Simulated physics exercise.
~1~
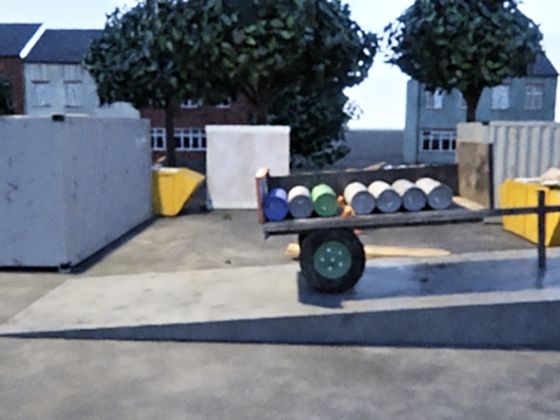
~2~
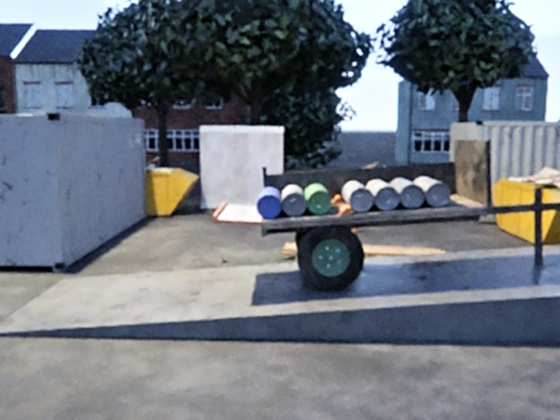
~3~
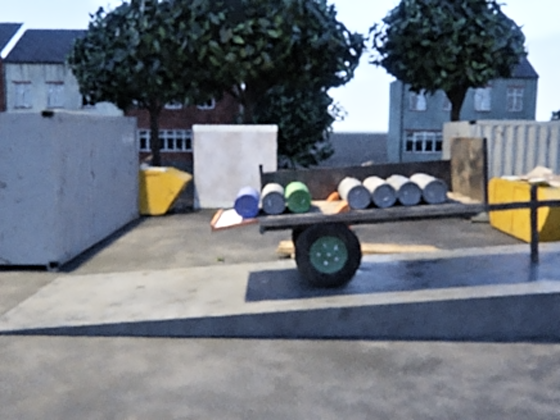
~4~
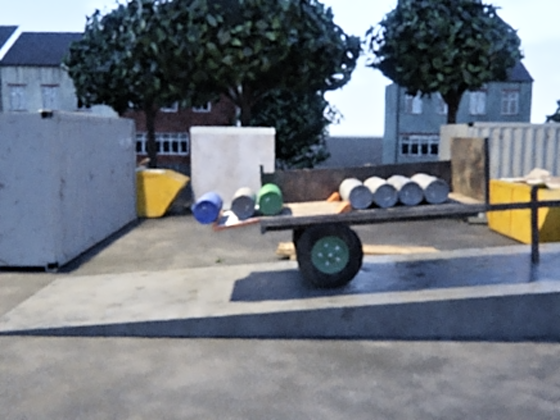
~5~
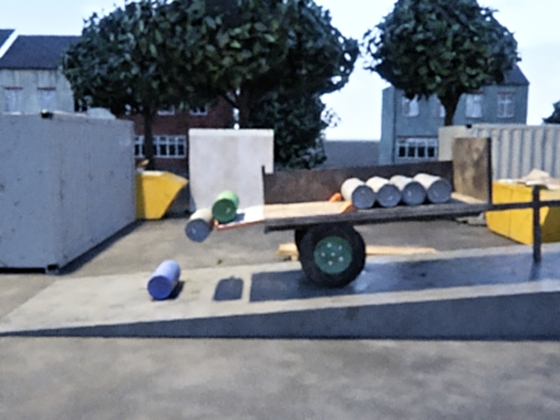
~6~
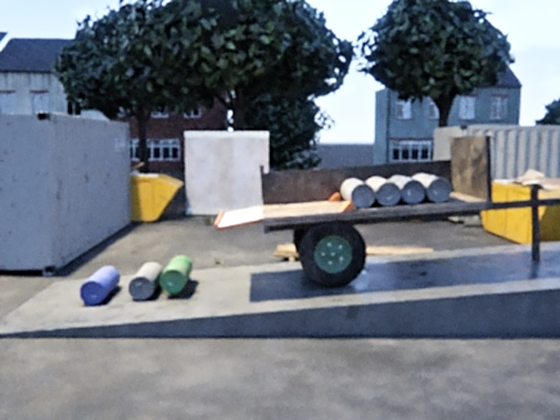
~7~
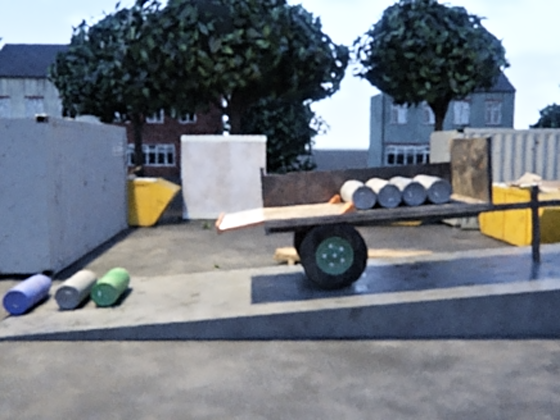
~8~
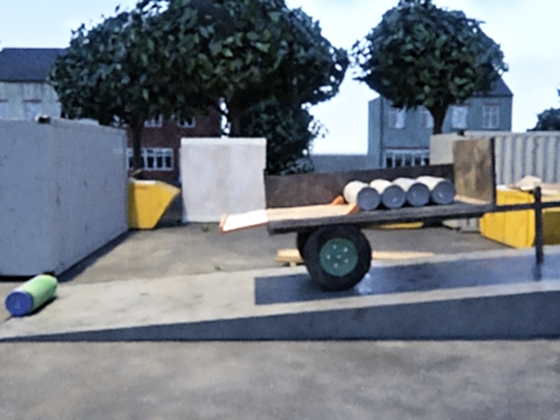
In a paved yard with trees and houses behind, a flatbed trailer stands on a gentle concrete ramp, carrying a row of seven cylinders, one blue, one green and the rest grey. The tailgate at the left end swings down and stays out, tilted slightly. The blue cylinder rolls left onto it, followed by a grey one and the green one. Blue drops off first, and the other two tumble after it onto the ramp. All three roll down to the left, ending near the grey container, while four grey cylinders remain on the bed behind the orange chock.
